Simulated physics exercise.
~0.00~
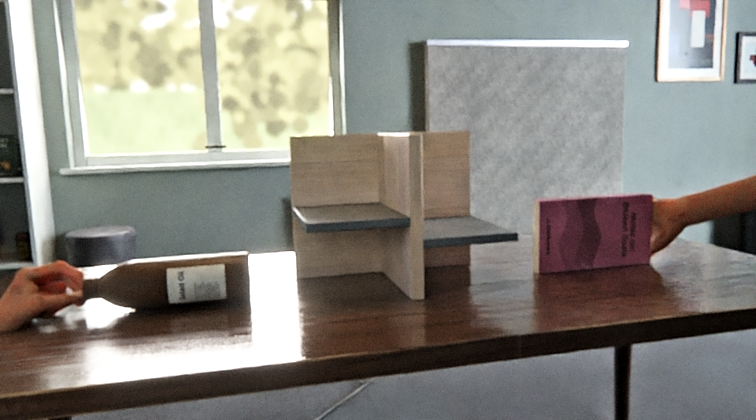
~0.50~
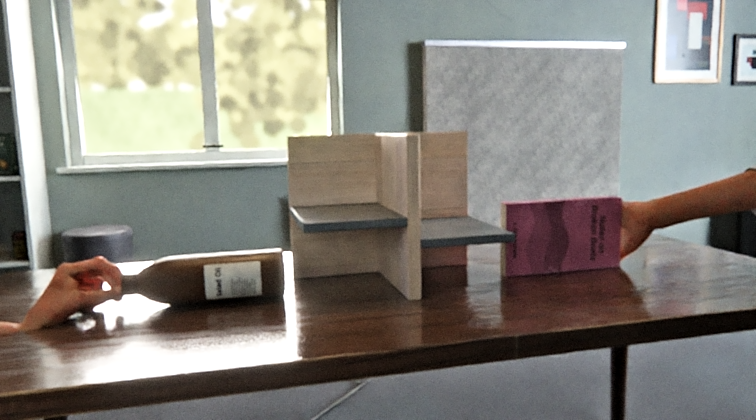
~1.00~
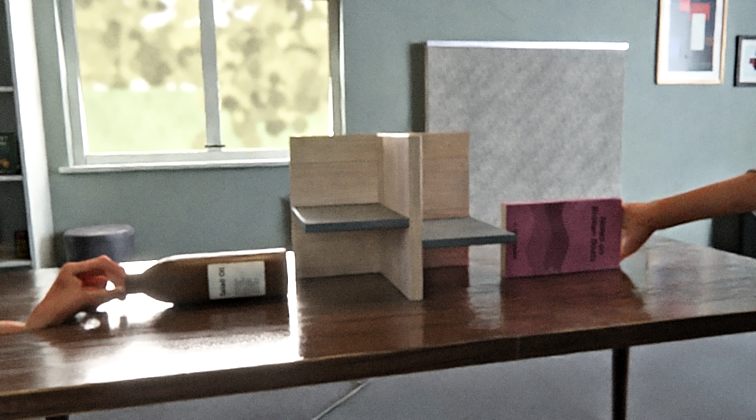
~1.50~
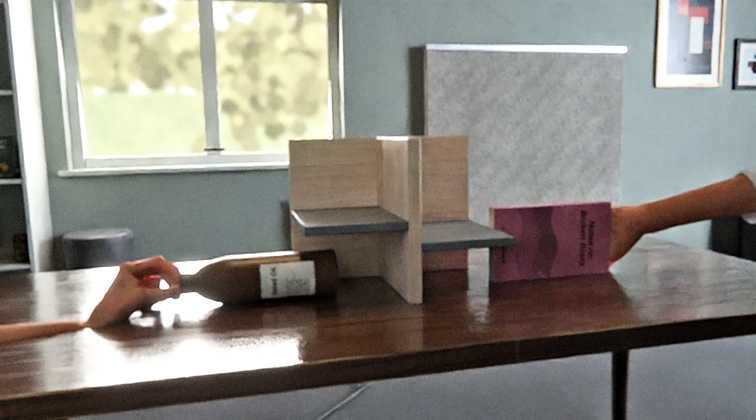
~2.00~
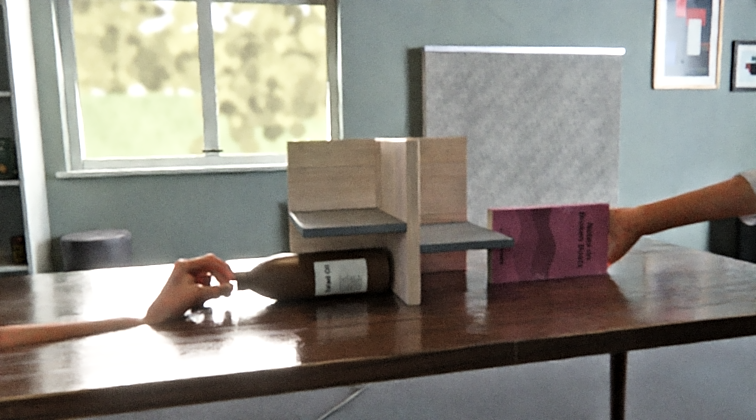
A pale wooden rack with two low grey shelves stands on a glossy dark table, seen from the front by a slightly swaying camera in a room with a bright window. A hand at the left holds a brown bottle lying on its side, while another at the right grips a pink book. Both things are moved inward, the bottle up to the left opening and the book to the edge of the right shelf. The book then shifts only slightly and stays outside, too tall for the gap. The bottle slides on beneath the left shelf until its body is inside.
